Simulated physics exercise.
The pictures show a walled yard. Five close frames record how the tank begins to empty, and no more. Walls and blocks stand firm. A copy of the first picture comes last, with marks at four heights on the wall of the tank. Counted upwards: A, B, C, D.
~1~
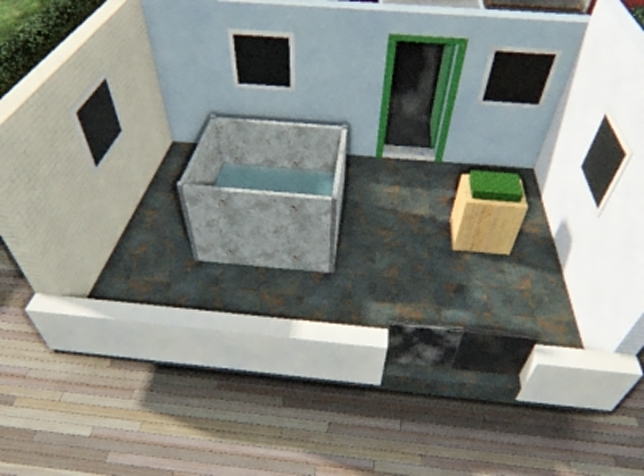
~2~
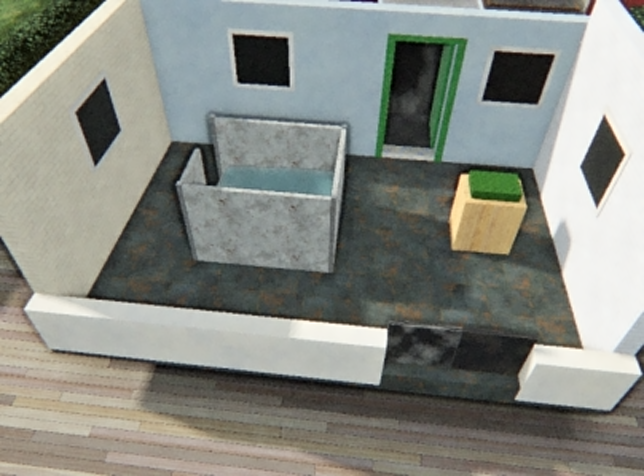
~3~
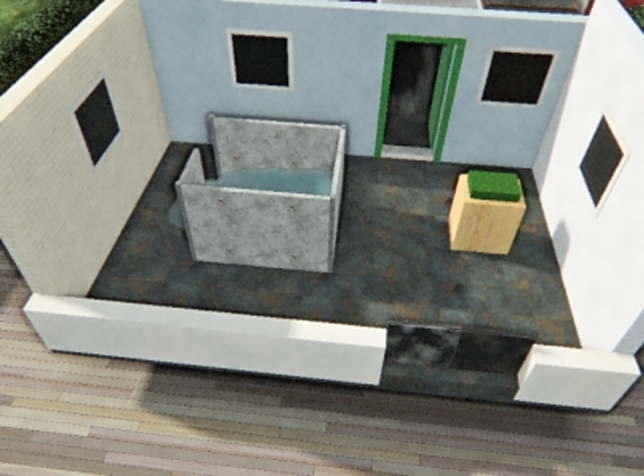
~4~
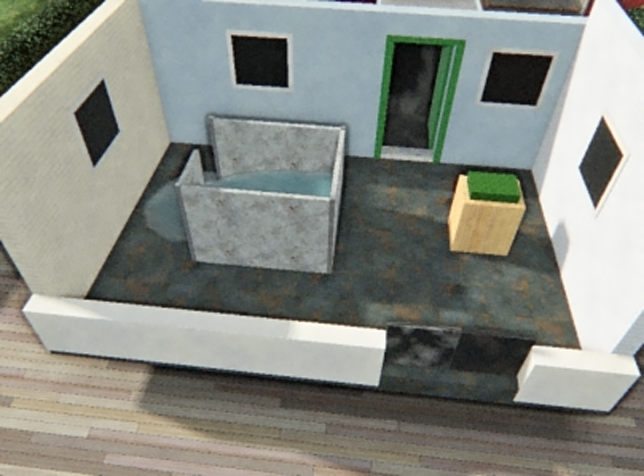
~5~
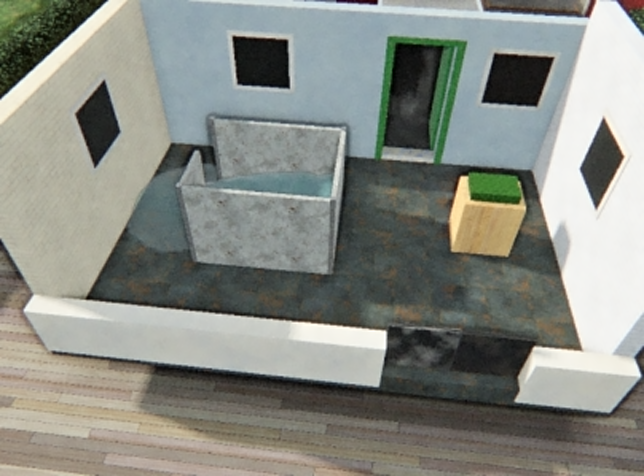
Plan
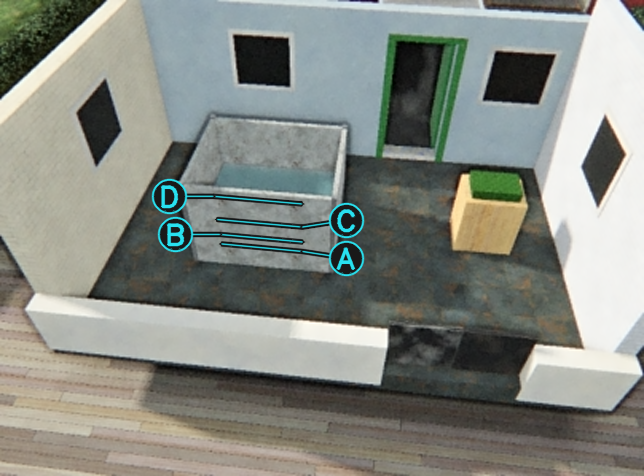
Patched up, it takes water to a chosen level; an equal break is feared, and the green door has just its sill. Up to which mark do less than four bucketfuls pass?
Choose C.
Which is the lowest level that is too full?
D.
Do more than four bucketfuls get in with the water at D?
Yes.
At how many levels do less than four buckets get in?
Three of the four.
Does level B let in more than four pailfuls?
No.
On the marked copy, A at (261, 247); B at (260, 238); C at (259, 223); D at (257, 200); from the bottom up A, B, C, D.
Choosing A, nothing gets over.
Choosing B, nothing gets over.
Choosing C, a splash gets over, under a bucket.
Choosing D, about 8 bucketfuls get in.
